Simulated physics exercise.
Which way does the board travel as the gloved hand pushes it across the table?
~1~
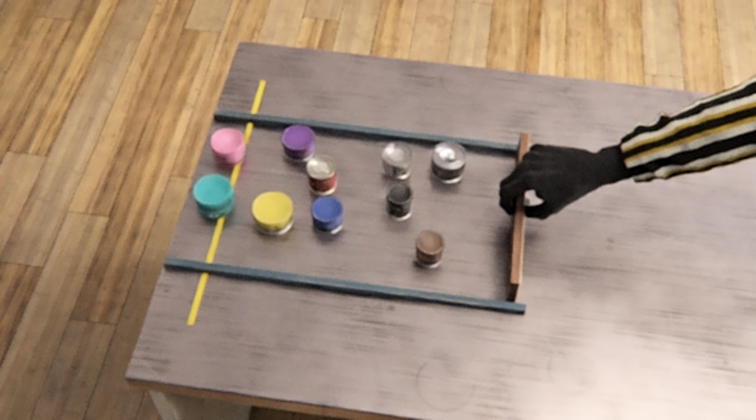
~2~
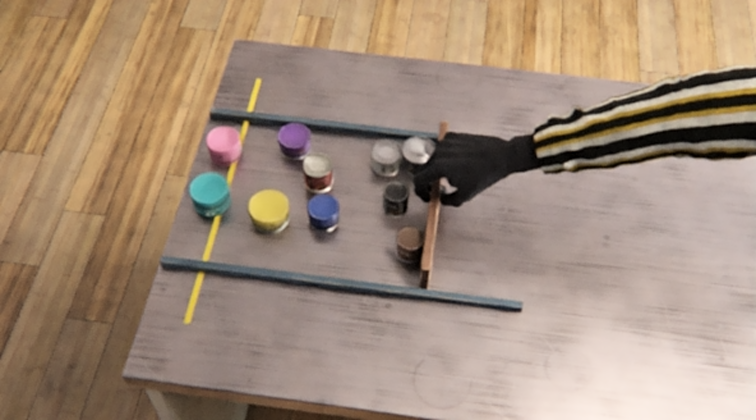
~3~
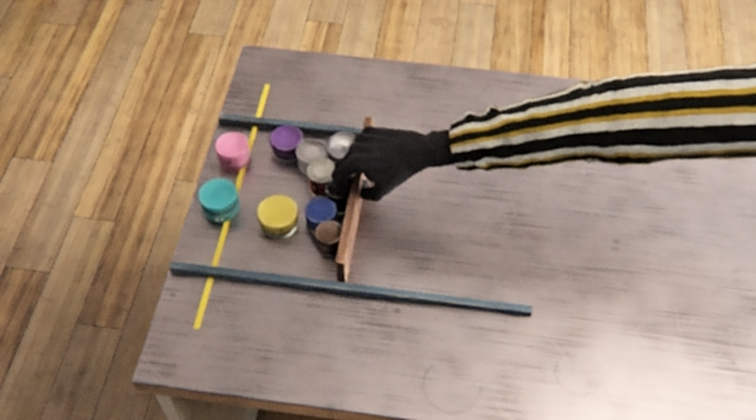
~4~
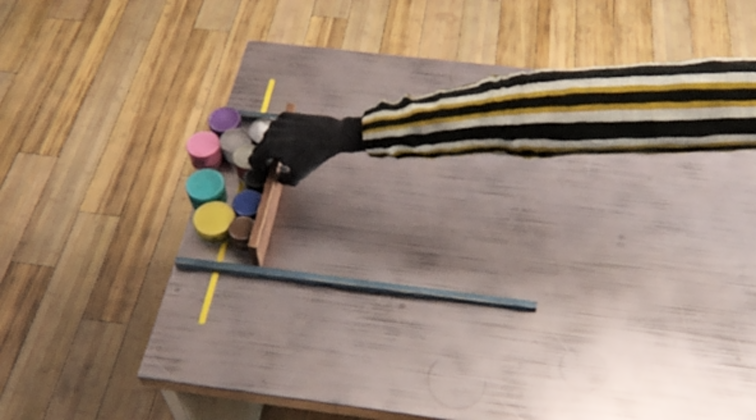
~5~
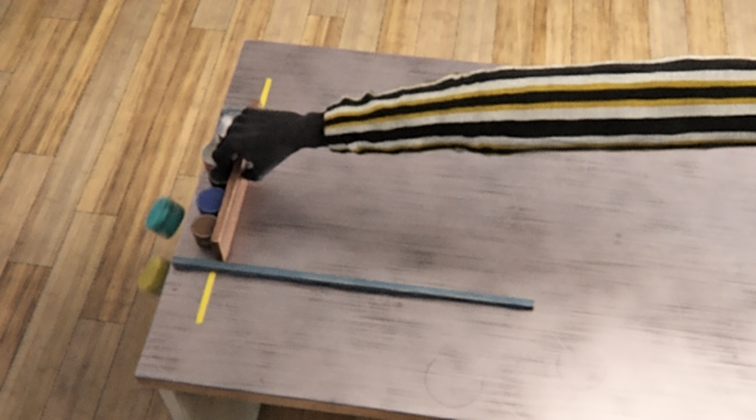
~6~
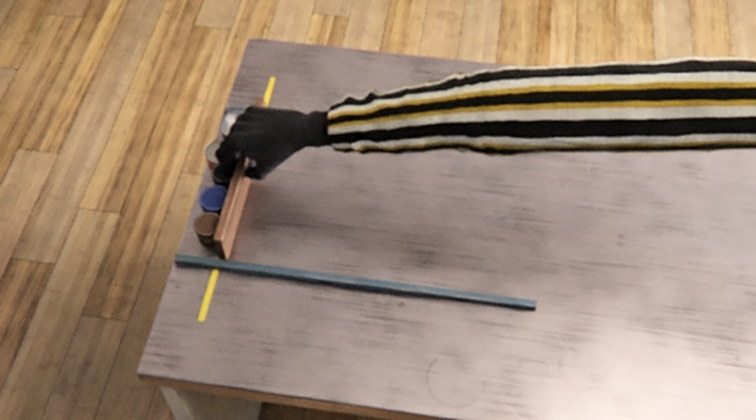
The board travels to the left, toward the yellow tape near the table's edge.
